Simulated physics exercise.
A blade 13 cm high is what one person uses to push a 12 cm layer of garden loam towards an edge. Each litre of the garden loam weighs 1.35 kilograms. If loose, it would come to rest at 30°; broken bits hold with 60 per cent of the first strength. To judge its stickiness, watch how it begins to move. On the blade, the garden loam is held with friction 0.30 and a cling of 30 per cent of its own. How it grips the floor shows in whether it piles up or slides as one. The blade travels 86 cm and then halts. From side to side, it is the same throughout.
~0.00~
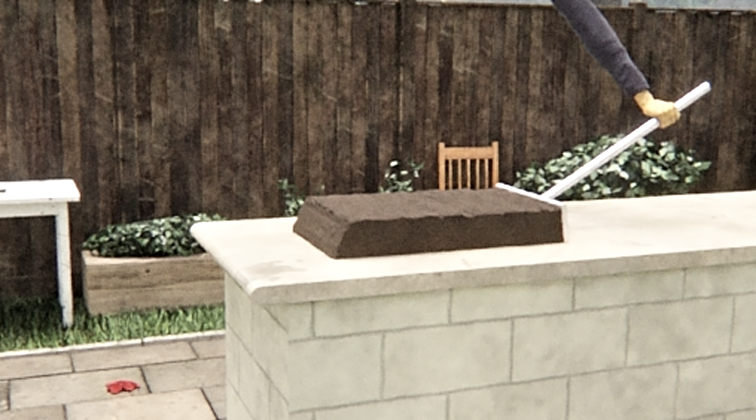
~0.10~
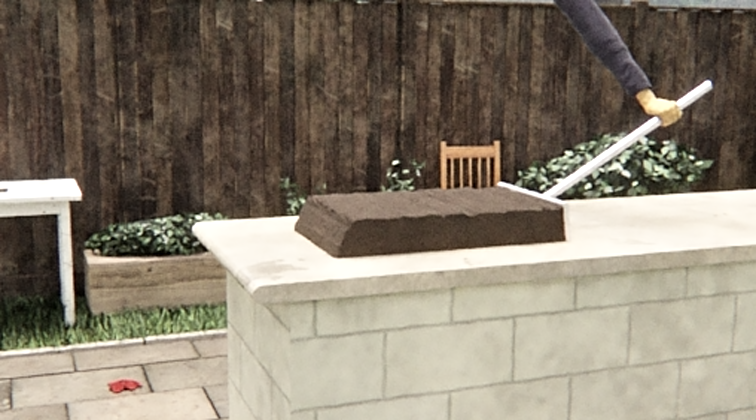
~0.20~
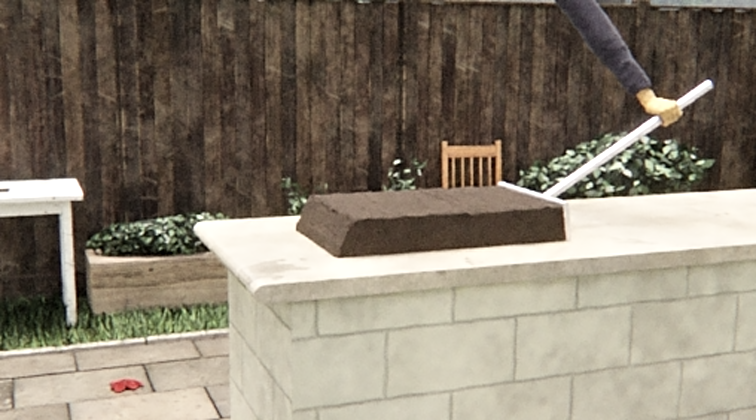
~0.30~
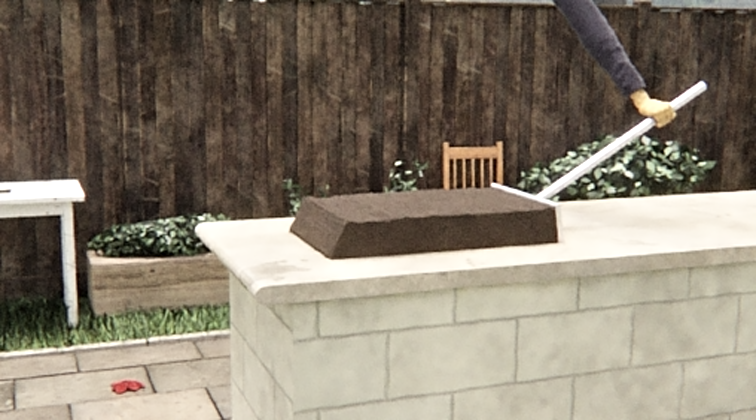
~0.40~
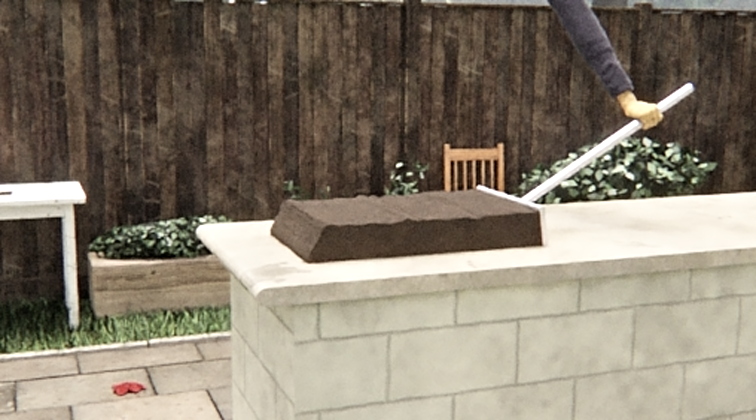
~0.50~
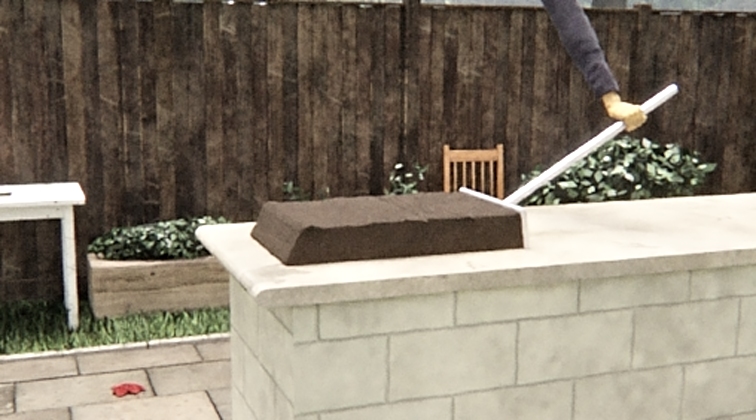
In a fenced backyard, a gloved hand gripping a pale handle pushes a dark slab of soil leftward along a stone-topped block wall.
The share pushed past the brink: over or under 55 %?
The share sent past the brink comes out higher than 55 per cent.
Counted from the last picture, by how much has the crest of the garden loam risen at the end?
0 cm.
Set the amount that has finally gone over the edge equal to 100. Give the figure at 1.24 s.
The figure is some 30 %.
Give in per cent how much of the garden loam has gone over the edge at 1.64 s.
I'd estimate close to 60 in a hundred.
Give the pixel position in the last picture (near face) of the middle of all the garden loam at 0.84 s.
I'd put it at around pixel (343, 244).
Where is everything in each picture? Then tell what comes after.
The first picture shows foot of the blade at (565, 243), not yet moved; leading edge of the garden loam at (336, 259), piled 12 cm high.
The second picture shows foot of the blade at (566, 242), not yet moved; leading edge of the garden loam at (338, 257), piled 12 cm high.
The third picture shows foot of the blade at (567, 241), moved 6 mm; leading edge of the garden loam at (339, 257), piled 12 cm high.
The fourth picture shows foot of the blade at (559, 243), moved 4.2 cm; leading edge of the garden loam at (332, 259), piled 12 cm high.
The fifth picture shows foot of the blade at (543, 246), moved 11 cm; leading edge of the garden loam at (309, 260), piled 12 cm high.
The sixth picture shows foot of the blade at (525, 249), moved 18 cm; leading edge of the garden loam at (288, 265), piled 12 cm high.
After 0.84 s, 0 % has gone over the edge.
After 1.24 s, 20 % has gone over the edge.
After 1.64 s, 59 % has gone over the edge.
After 2.04 s, 63 % has gone over the edge.
After 2.14 s, at the end, 63 % has gone over the edge.
